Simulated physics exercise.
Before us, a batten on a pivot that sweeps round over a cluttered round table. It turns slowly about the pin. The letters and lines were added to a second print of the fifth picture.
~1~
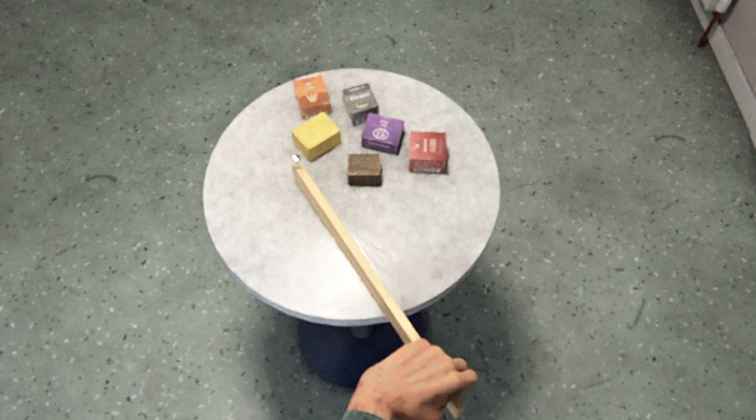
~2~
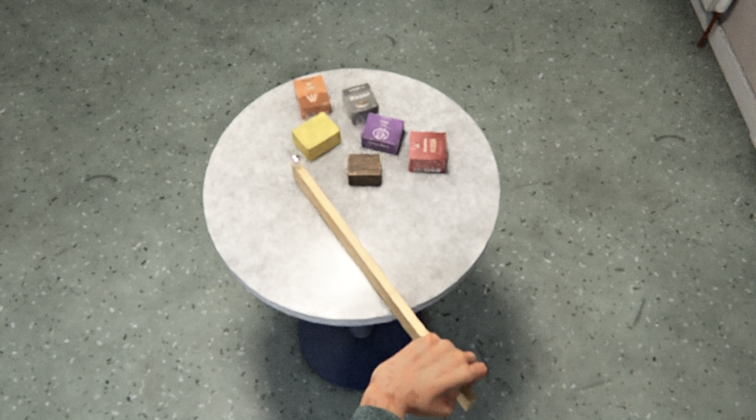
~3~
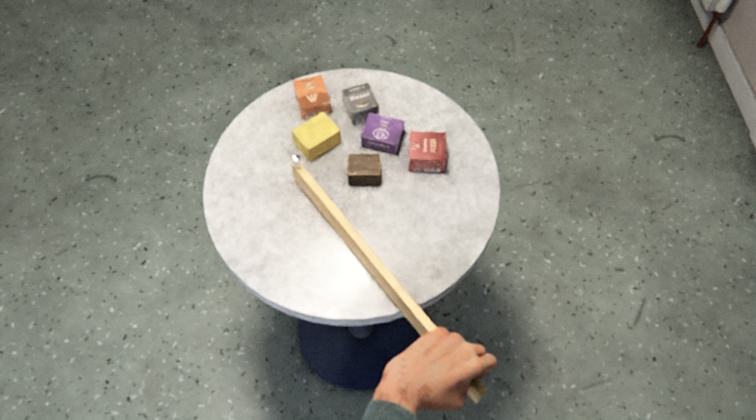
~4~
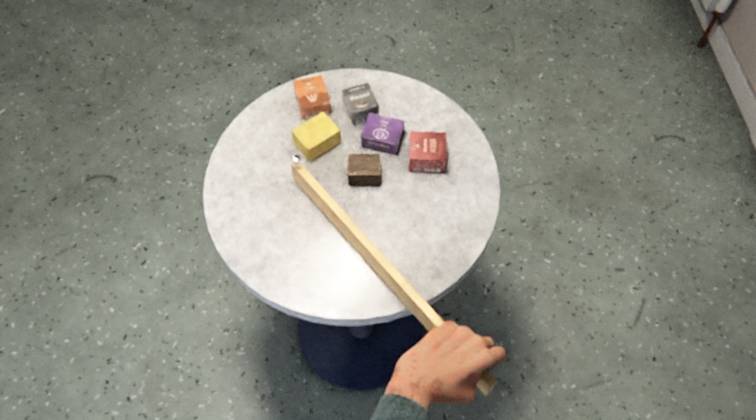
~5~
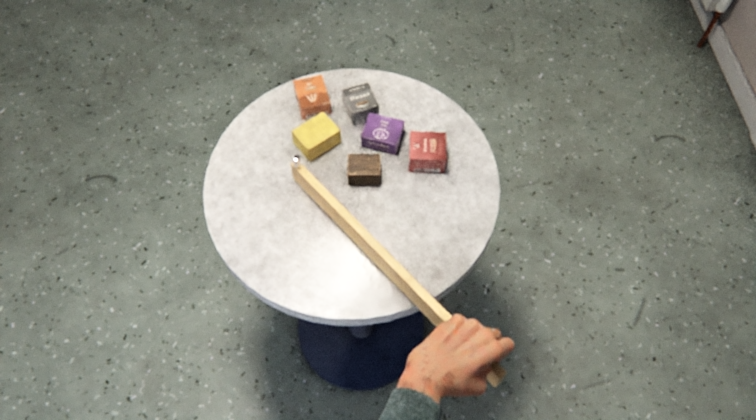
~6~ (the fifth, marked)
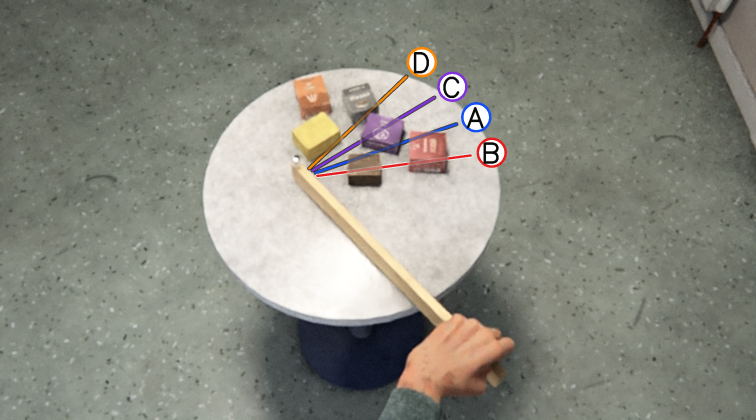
A pale wooden batten, gripped near its lower end by a hand, lies across a round, light-topped table on a speckled grey-green floor, seen from above. Orange and grey packets sit at the back, with yellow and purple blocks before them, a dark brown block nearer and a red box at right. The hand slowly swings its end slightly rightward about the pinned far tip, while the blocks and view stay still.
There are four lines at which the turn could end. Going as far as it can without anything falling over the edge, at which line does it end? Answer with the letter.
It should halt at D.
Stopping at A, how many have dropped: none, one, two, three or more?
By then, none.
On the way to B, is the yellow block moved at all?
No.
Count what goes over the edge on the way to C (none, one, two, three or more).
The count is none.
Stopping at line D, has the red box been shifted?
Yes.
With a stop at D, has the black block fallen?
By then, no.
On the copy, A at (388, 148); B at (395, 166); C at (376, 133); D at (360, 121).
On D. First, arm (390, 183); orange packet (312, 97); grey packet (361, 104).
Then, arm (384, 135); red box (423, 113); grey packet (355, 96).
Finally, arm (359, 108); red box (382, 73); grey packet (336, 73); nothing has fallen.
By contrast, A is safe but short; B is safe but short; C is safe but short.
